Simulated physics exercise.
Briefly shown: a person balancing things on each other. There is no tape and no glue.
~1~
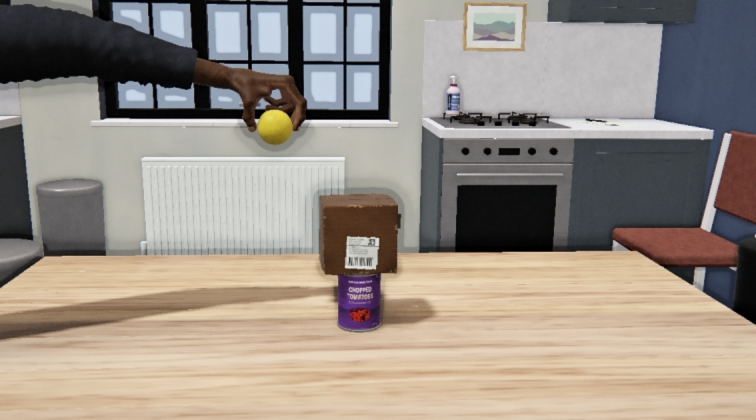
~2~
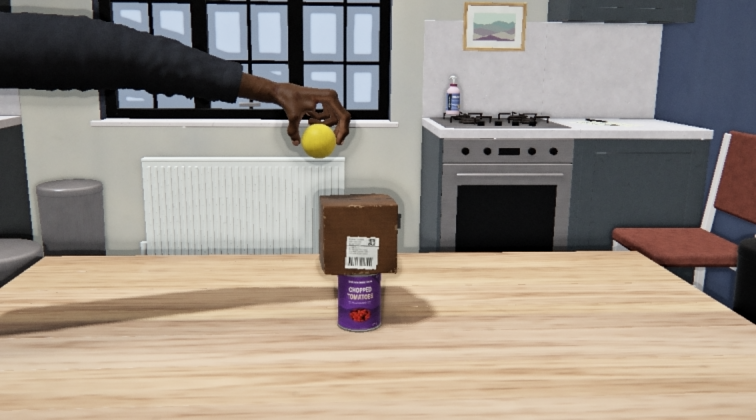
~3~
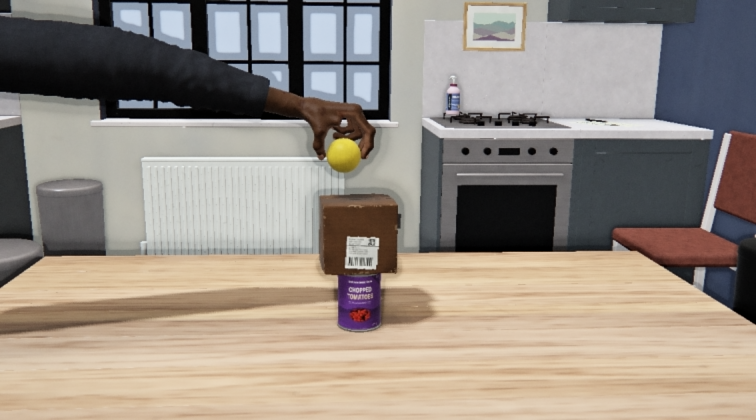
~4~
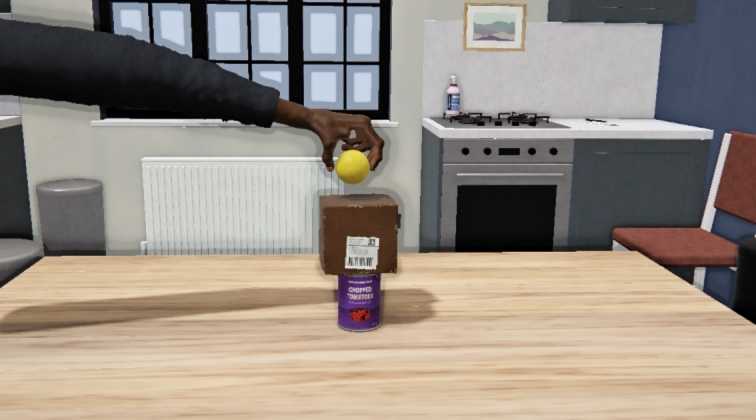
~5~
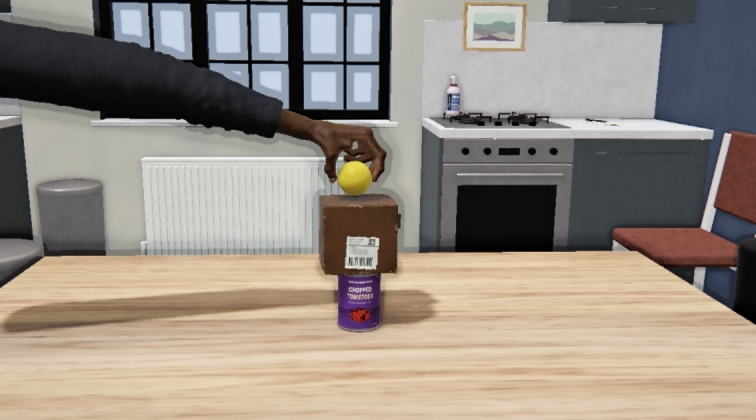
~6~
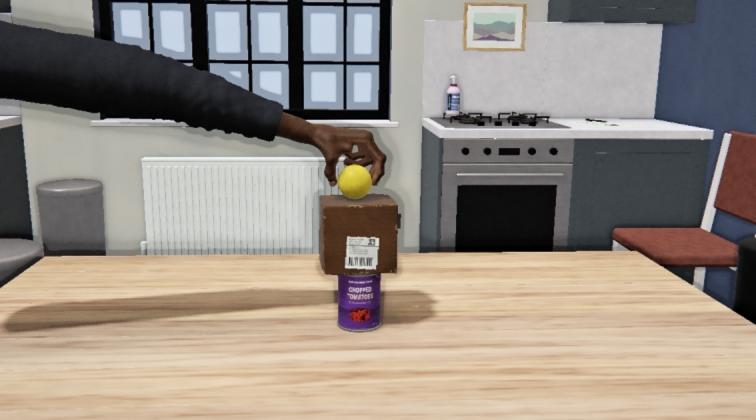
A yellow lemon, held in the fingertips of a hand reaching in from the left, moves right and downward toward a brown box balanced on a purple can on a wooden table. The hand slows above the box, lowers the lemon onto its top, and keeps hold of it there.
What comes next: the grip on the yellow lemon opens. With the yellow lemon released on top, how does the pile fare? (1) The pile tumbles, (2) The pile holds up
The answer is 2.
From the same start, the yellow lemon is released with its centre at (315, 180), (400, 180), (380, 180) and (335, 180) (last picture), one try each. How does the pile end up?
Result per try: First toppled, second toppled, third still standing, fourth still standing.
Then, 0.10 s on from there, no change.
Then, 0.50 s on from there, yellow lemon resting near (354, 182).
In the end, all 3 unmoved. At the end, from the last picture's camera, yellow lemon near (354, 182). The pile holds.
